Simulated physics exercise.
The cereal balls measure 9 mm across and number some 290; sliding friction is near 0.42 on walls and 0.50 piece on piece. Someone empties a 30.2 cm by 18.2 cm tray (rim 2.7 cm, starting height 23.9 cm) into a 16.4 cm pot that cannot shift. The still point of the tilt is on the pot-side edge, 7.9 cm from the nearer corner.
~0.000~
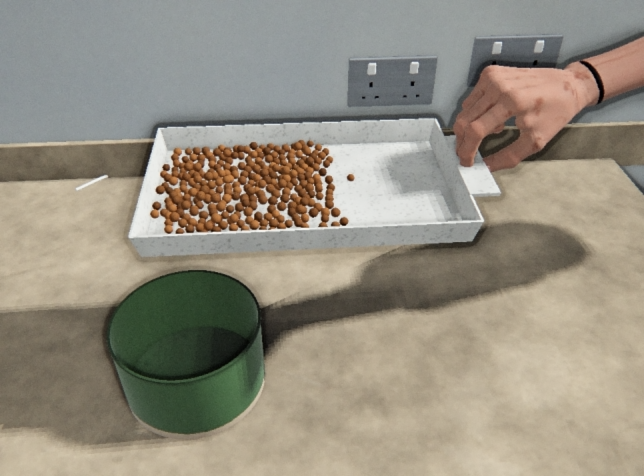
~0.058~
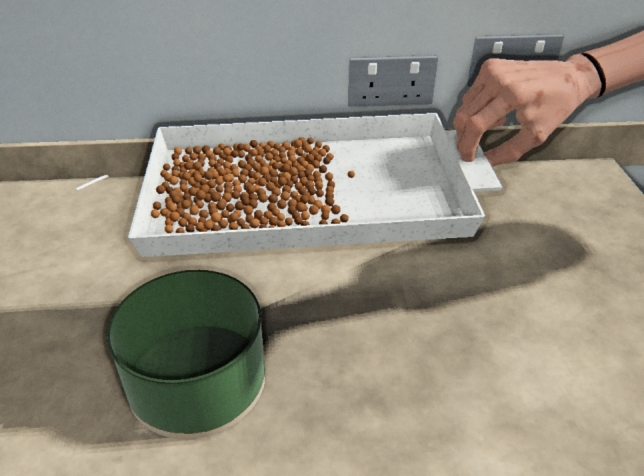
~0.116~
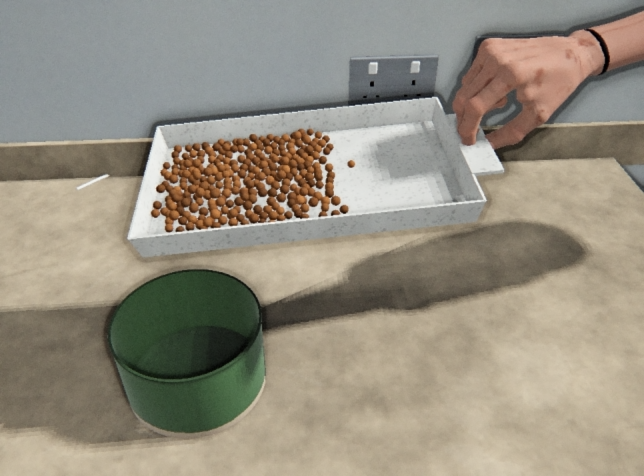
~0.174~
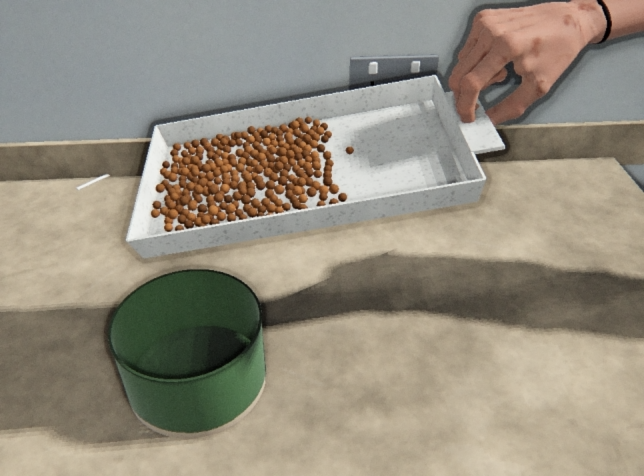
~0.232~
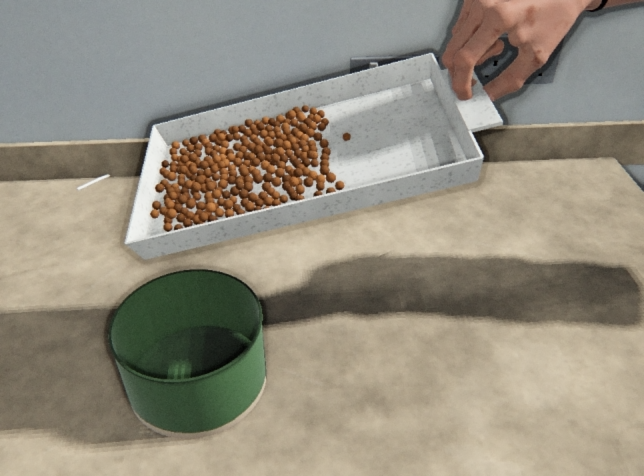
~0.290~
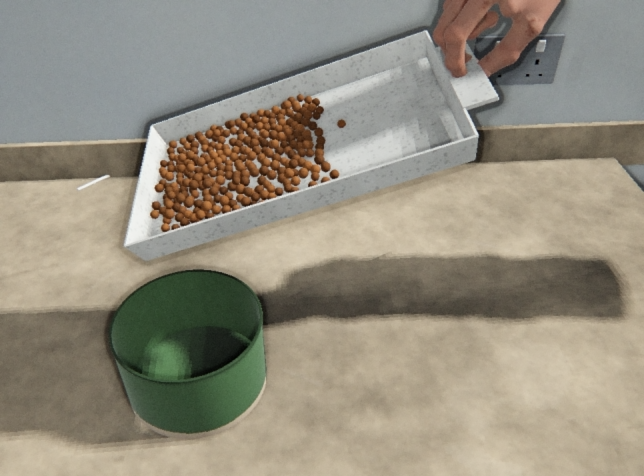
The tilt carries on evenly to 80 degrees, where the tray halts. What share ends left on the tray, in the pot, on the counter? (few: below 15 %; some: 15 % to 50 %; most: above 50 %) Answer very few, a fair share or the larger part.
Left on the tray: The larger part; in the pot: Very few; on the counter: Very few.
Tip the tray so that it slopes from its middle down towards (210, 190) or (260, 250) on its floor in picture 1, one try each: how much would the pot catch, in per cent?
About 0 and 0 per cent.
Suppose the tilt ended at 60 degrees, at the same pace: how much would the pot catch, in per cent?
It would be near 0 per cent.
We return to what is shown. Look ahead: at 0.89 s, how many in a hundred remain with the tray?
Some 100 per cent of the load.
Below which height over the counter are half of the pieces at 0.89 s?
Roughly 30 cm.
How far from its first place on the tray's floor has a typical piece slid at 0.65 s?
About 3 cm.
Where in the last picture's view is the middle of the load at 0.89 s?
Around (162, 156).
Then, at 0.65 s, tilt 49 degrees; the tray holds 100 %, the pot 0 %.
Then, at 0.89 s, tilt 68 degrees; the tray holds 100 %, the pot 0 %.
After 1.24 s, tilt 80 degrees; the tray holds 100 %, the pot 0 %.
By 1.6 s all is still; tray 100 %, pot 0 %, counter 0 %.
